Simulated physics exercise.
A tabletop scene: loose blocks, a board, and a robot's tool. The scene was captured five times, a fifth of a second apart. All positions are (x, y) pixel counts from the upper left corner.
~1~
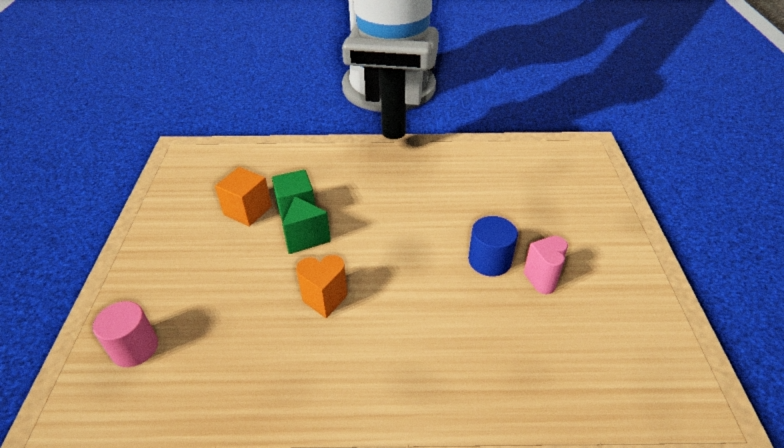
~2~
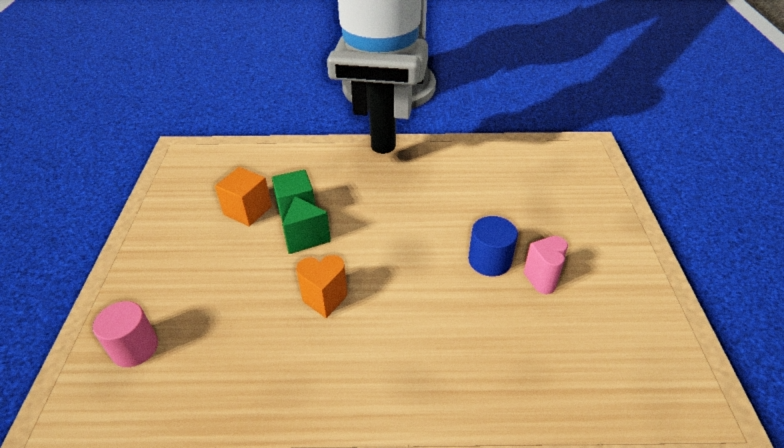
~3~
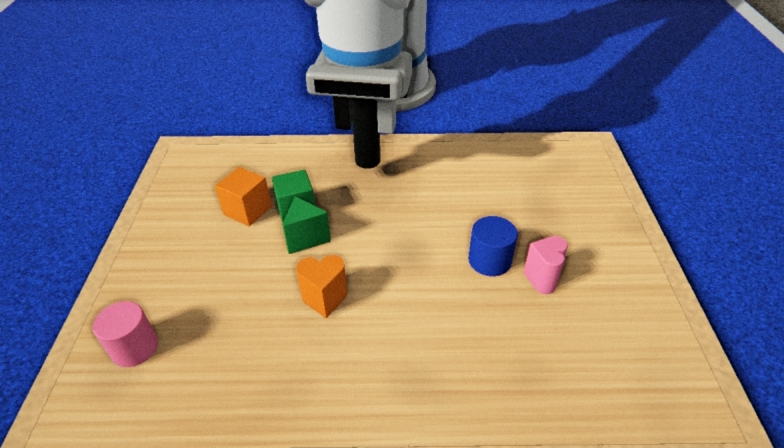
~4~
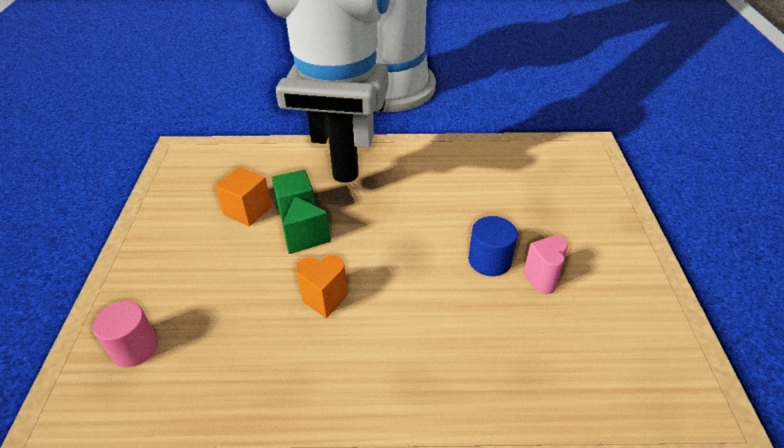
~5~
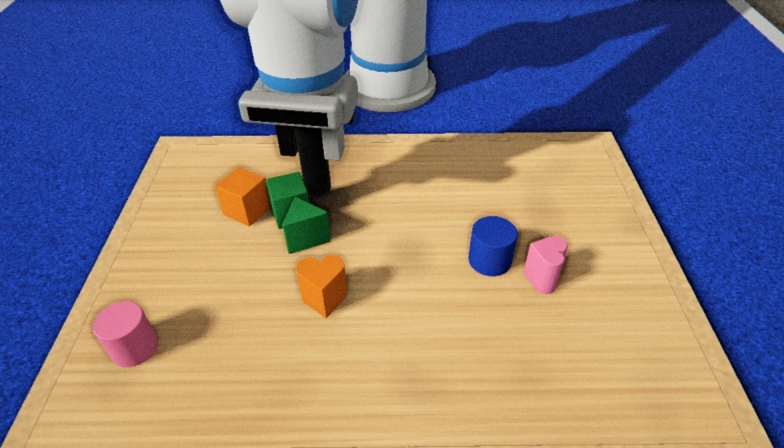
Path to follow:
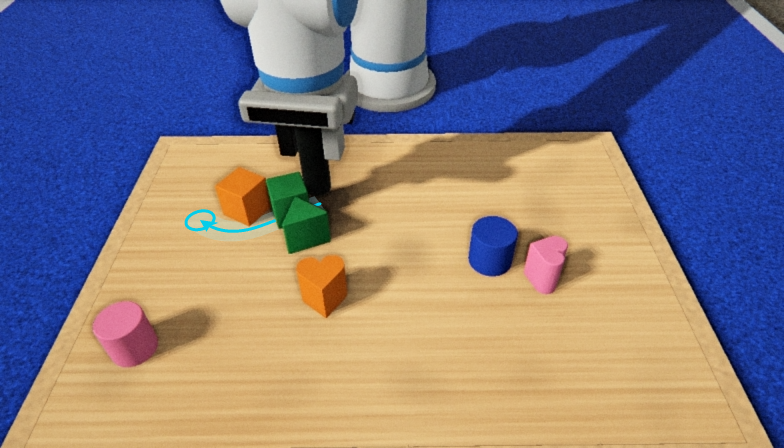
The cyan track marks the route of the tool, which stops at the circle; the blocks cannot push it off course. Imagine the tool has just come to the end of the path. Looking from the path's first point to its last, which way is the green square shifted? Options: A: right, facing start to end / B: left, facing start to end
Choice B: Left, facing start to end.
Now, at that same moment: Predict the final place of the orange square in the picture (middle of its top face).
I'd expect the centre of its top face to be at (219, 175).
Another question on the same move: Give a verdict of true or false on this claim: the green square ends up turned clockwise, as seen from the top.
The statement is false.
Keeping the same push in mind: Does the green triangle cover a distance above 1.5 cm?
I'd say no.
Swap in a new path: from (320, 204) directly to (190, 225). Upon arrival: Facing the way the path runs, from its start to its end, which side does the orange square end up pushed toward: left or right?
To the path's right.
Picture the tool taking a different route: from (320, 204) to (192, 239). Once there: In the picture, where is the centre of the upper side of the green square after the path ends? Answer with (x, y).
The middle of the upper face of the green square will lie at about (226, 220) in the picture.
The drawn path runs from (320, 204) by way of (280, 219) and (237, 231) to (200, 220).
On the path given first. One third of the way, tool at (276, 203); orange square at (236, 180); green square at (247, 206), turned 35° anticlockwise.
Two thirds of the way, tool at (232, 215); orange square at (228, 180), turned 35° clockwise; green square at (212, 225), turned 65° anticlockwise.
At the end, tool at (194, 204); orange square at (219, 175), turned 85° clockwise; green square at (211, 225), turned 65° anticlockwise; green triangle not moved.
